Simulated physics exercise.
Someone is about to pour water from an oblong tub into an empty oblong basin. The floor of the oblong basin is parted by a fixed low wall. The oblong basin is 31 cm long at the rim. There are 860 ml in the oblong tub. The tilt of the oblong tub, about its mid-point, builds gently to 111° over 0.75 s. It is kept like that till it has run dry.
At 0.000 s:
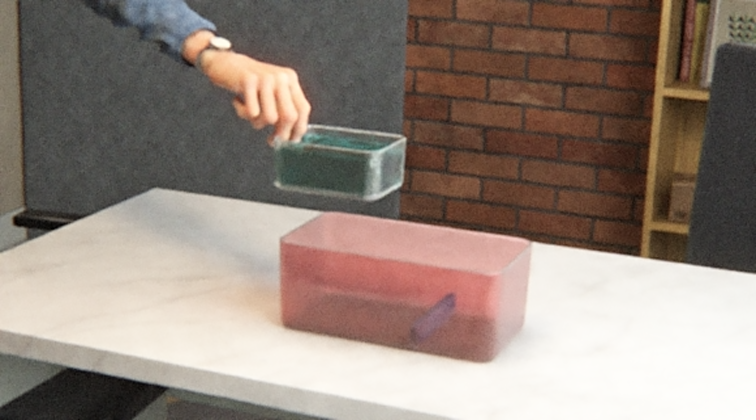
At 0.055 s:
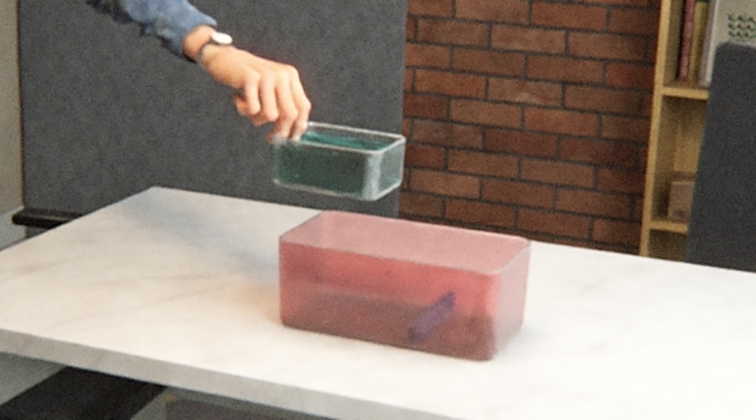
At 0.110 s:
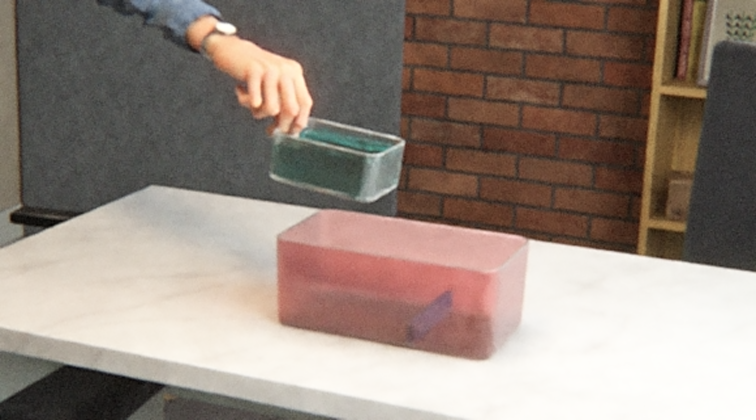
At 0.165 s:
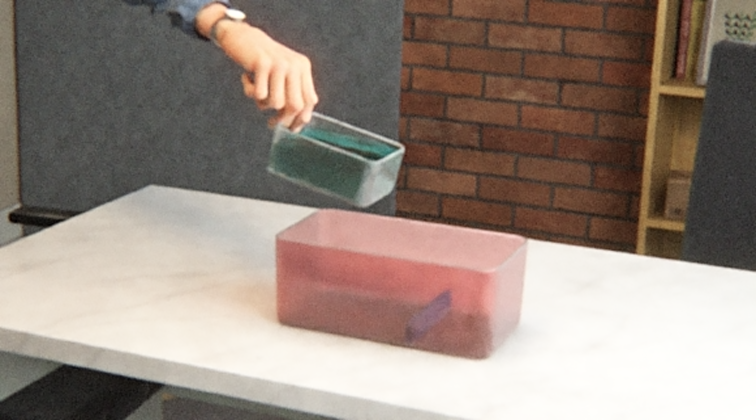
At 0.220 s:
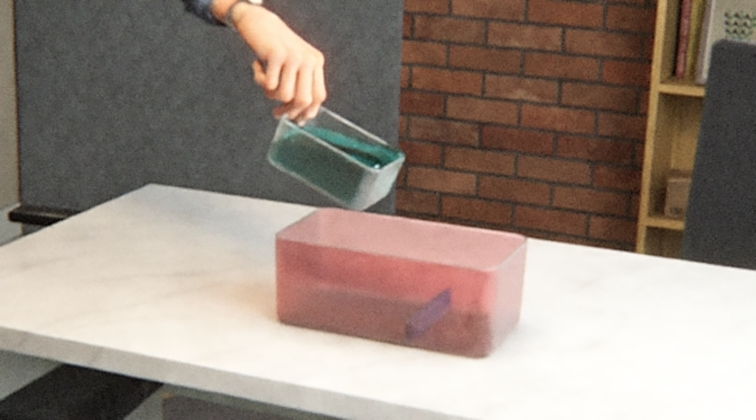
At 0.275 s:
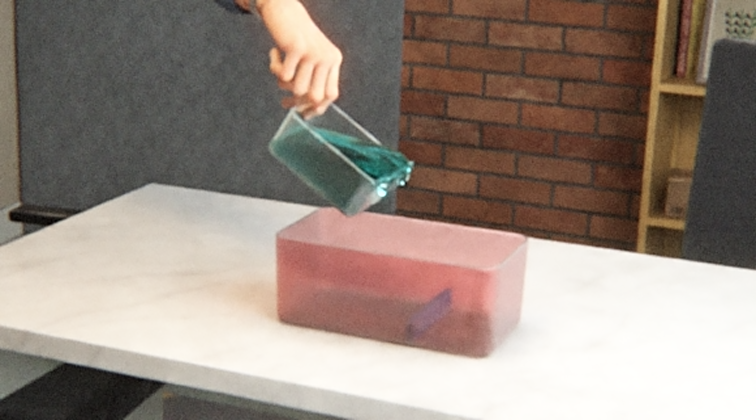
A hand in a blue sleeve with a wristwatch holds a small clear oblong tub of teal water above a white marble-patterned table, seen from slightly above. Below it sits a larger translucent pink basin with a purple object inside, before a grey panel, a brick wall and wooden shelves. The hand shifts right, steadily tilting the tub rightward until water slides over its lower edge, while the view barely moves.
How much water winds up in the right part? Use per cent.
About 36 per cent.
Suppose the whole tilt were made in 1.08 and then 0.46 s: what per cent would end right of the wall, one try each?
First 45, then 30 per cent.
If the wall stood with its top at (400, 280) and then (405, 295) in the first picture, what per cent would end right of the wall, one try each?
First 75, then 65 per cent.
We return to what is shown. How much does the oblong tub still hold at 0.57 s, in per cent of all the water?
Near 12 in a hundred.
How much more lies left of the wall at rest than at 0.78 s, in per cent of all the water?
About 4 per cent.
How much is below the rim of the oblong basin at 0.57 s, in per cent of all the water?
Some 70 per cent.
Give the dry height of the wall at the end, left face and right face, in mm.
Left about 10 mm, right about 8 mm.
After 0.57 s the tilt is 96° and 12 per cent is still to pour, 39 is left of the wall and 31 right of it.
After 0.78 s the tilt is 111° and 2 per cent is still to pour, 57 is left of the wall and 36 right of it.
After 1.01 s the tilt is 111° and 0 per cent is still to pour, 61 is left of the wall and 37 right of it.
After 1.25 s the tilt is 111° and 0 per cent is still to pour, 61 is left of the wall and 37 right of it.
In the end 61 per cent lies left of the wall, 36 right of it and 2 outside.
